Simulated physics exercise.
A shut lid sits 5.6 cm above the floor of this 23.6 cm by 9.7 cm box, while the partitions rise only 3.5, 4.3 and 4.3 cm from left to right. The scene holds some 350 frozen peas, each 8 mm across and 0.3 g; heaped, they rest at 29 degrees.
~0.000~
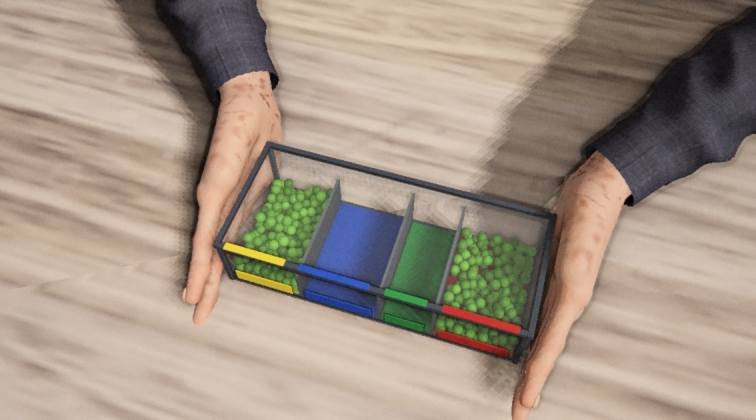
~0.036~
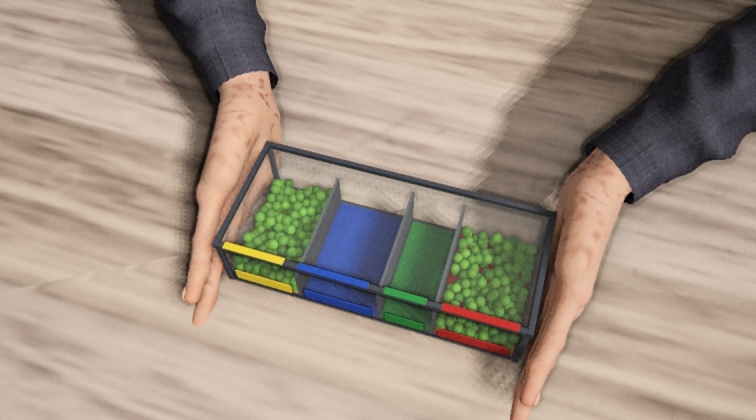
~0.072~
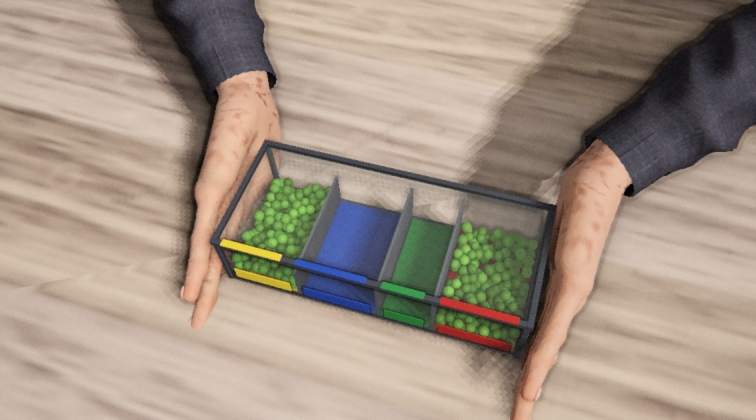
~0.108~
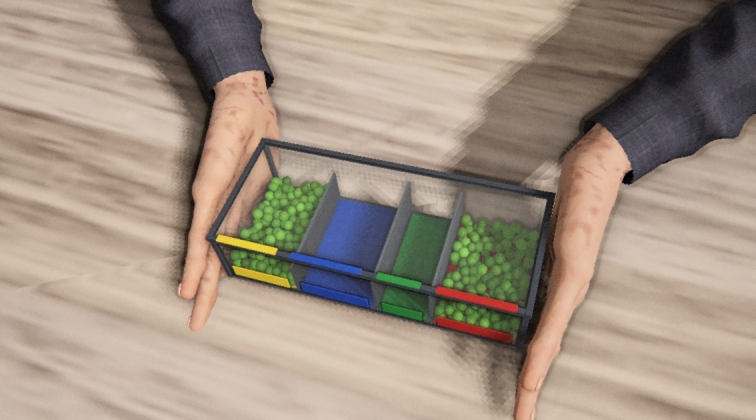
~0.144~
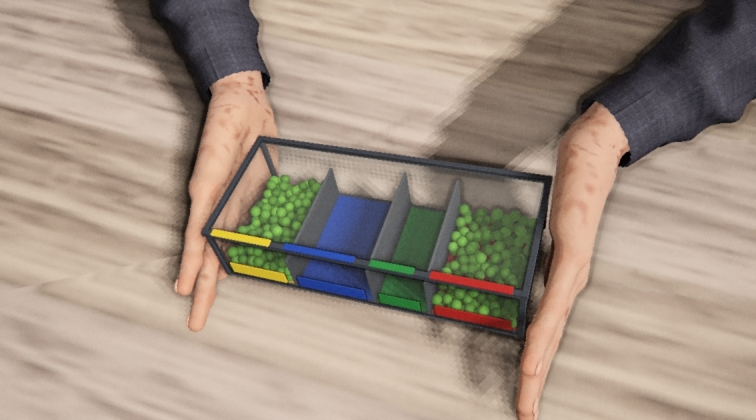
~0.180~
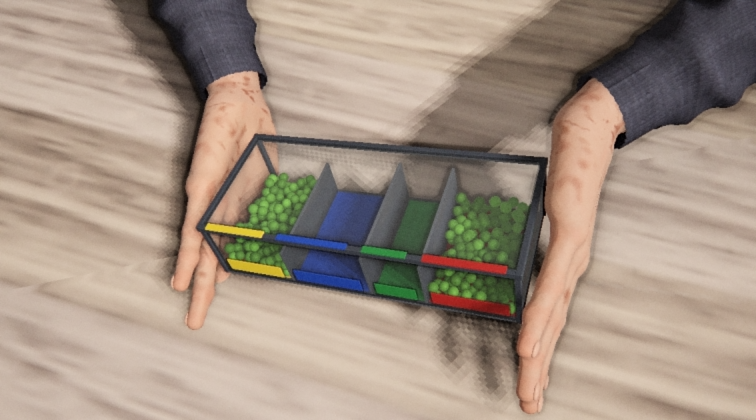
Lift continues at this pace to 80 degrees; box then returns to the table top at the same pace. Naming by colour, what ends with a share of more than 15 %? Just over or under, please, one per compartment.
Red: Crosses the line. Blue: Stays behind the line. Green: Stays behind the line. Yellow: Crosses the line.
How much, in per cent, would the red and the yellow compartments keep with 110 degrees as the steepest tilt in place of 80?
Shares after the change: Red 35, yellow 60, per cent.
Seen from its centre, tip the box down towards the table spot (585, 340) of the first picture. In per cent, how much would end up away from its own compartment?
30 %.
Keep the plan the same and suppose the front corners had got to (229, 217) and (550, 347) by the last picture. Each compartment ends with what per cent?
Final per cent - red: 50; blue: 20; green: 10; yellow: 20.
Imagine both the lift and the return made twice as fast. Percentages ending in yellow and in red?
Then yellow would get 55 per cent, while red would get 40 per cent.
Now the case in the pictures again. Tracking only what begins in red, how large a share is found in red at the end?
I'd put it at roughly 80 per cent.
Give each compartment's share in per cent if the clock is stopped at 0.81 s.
Per cent by colour: Red 45; blue 0; green 0; yellow 50.
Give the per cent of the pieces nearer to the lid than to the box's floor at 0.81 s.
Estimate: Near 30 per cent.
Then, at 0.81 s, tilt 80 degrees; red 45 %, yellow 50 %.
Then, at 1.23 s, tilt 34 degrees; red 40 %, green 5 %, yellow 55 %.
After 1.72 s, tilt 0 degrees; red 40 %, green 5 %, yellow 55 %.
In the end, at 2.1 s, red 40 %, blue 0 %, green 5 %, yellow 55 %.
